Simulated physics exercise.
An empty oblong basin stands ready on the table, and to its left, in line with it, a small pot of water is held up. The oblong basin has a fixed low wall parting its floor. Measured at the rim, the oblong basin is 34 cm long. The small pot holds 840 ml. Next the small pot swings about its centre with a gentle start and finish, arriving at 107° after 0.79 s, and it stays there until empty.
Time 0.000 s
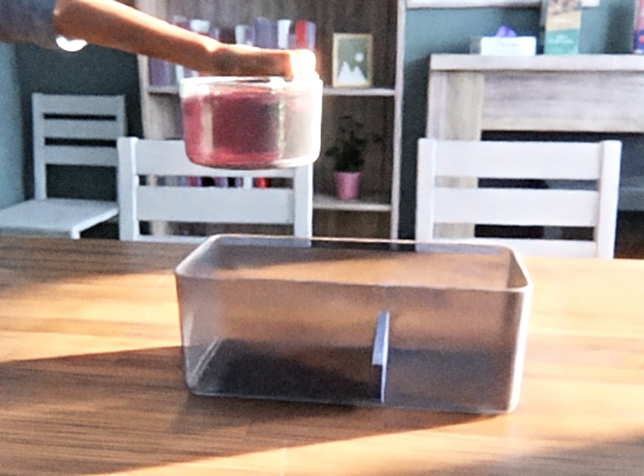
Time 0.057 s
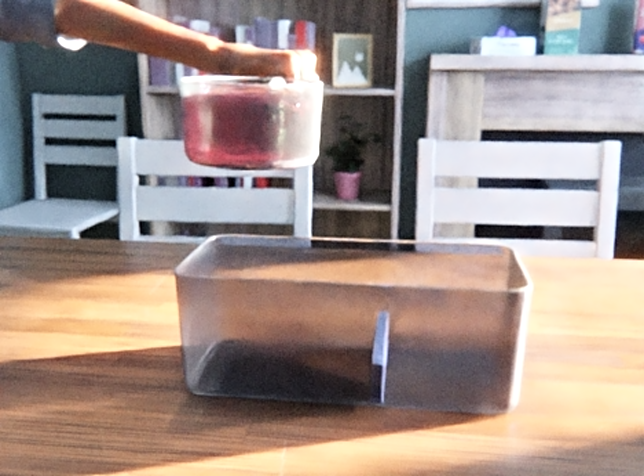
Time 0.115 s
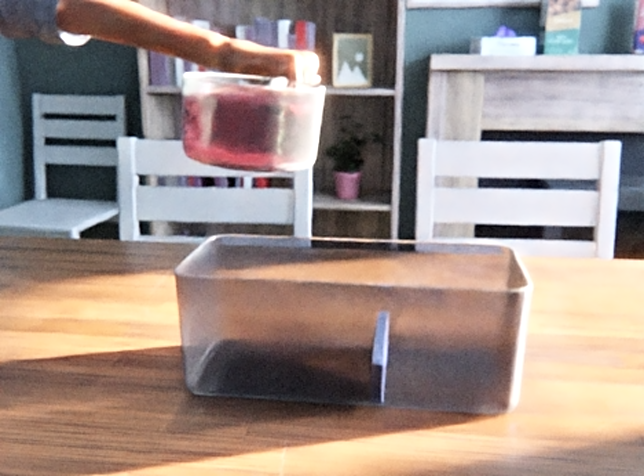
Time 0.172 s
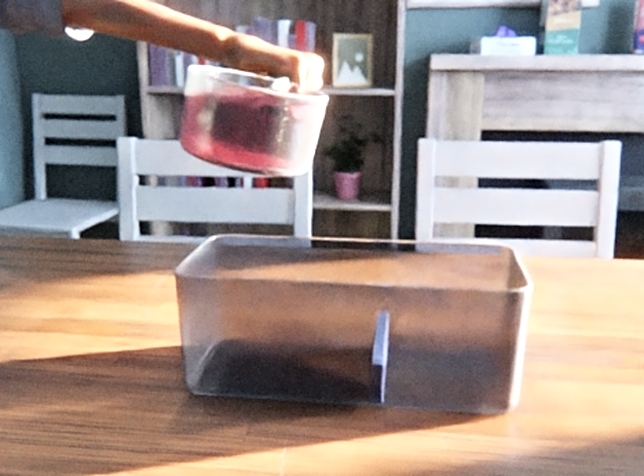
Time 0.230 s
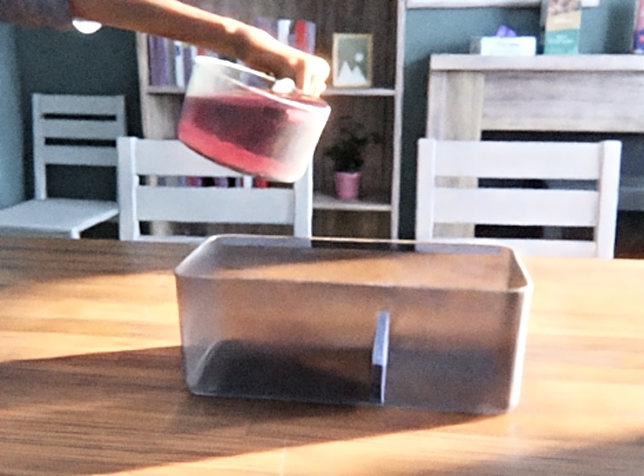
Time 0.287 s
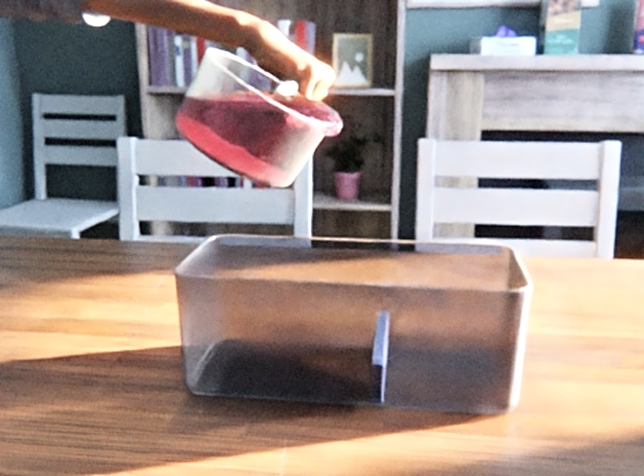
A hand held a small clear pot of reddish water above an empty oblong basin on a wooden table, kept it nearly level at first, then tilted it steadily further down to the right.
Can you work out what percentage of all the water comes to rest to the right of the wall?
I would put it at 52 per cent.
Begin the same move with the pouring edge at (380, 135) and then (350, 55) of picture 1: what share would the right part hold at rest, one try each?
85 per cent first, 75 per cent second.
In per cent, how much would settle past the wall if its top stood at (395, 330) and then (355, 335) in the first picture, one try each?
The first gives near 30 per cent and the second near 70 per cent.
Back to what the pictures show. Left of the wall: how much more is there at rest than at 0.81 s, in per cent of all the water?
Roughly 12 in a hundred.
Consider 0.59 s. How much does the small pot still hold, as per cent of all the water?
Remaining: Near 32 % of the total.
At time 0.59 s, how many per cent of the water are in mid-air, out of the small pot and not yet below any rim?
38 per cent.
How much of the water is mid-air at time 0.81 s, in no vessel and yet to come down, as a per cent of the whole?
I'd say some 6 per cent is in the air.
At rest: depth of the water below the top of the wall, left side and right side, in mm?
Left 28 mm, right 18 mm.
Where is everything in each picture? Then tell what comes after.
In the first frame, it leans 0°; its right rim is at (319, 84); the water meets the walls at (189, 93) and (317, 94); the oblong basin's rim runs from (194, 255) to (521, 268); the wall's top is at (381, 336).
In the second frame, it leans 1°; its right rim is at (320, 86); the water meets the walls at (190, 93) and (318, 95).
In the third frame, it leans 6°; its right rim is at (322, 91); the water meets the walls at (192, 92) and (320, 97).
In the fourth frame, it leans 12°; its right rim is at (325, 100); the water meets the walls at (193, 93) and (323, 98).
In the fifth frame, it leans 21°; its right rim is at (327, 112); the water meets the walls at (194, 95) and (329, 104); 1 per cent is over the edge.
In the sixth frame, it leans 31°; its right rim is at (327, 126); the water meets the walls at (192, 94) and (323, 115); 5 per cent is over the edge.
Then, 0.59 s in, the tilt is 91° and 31 per cent is still to pour, 6 is left of the wall and 25 right of it.
Then, 0.81 s in, the tilt is 107° and 5 per cent is still to pour, 35 is left of the wall and 53 right of it.
Then, 1.04 s in, the tilt is 107° and 0 per cent is still to pour, 46 is left of the wall and 52 right of it.
Then, 1.29 s in, the tilt is 107° and 0 per cent is still to pour, 47 is left of the wall and 52 right of it.
Finally, 47 per cent lies left of the wall, 52 right of it and 1 outside.
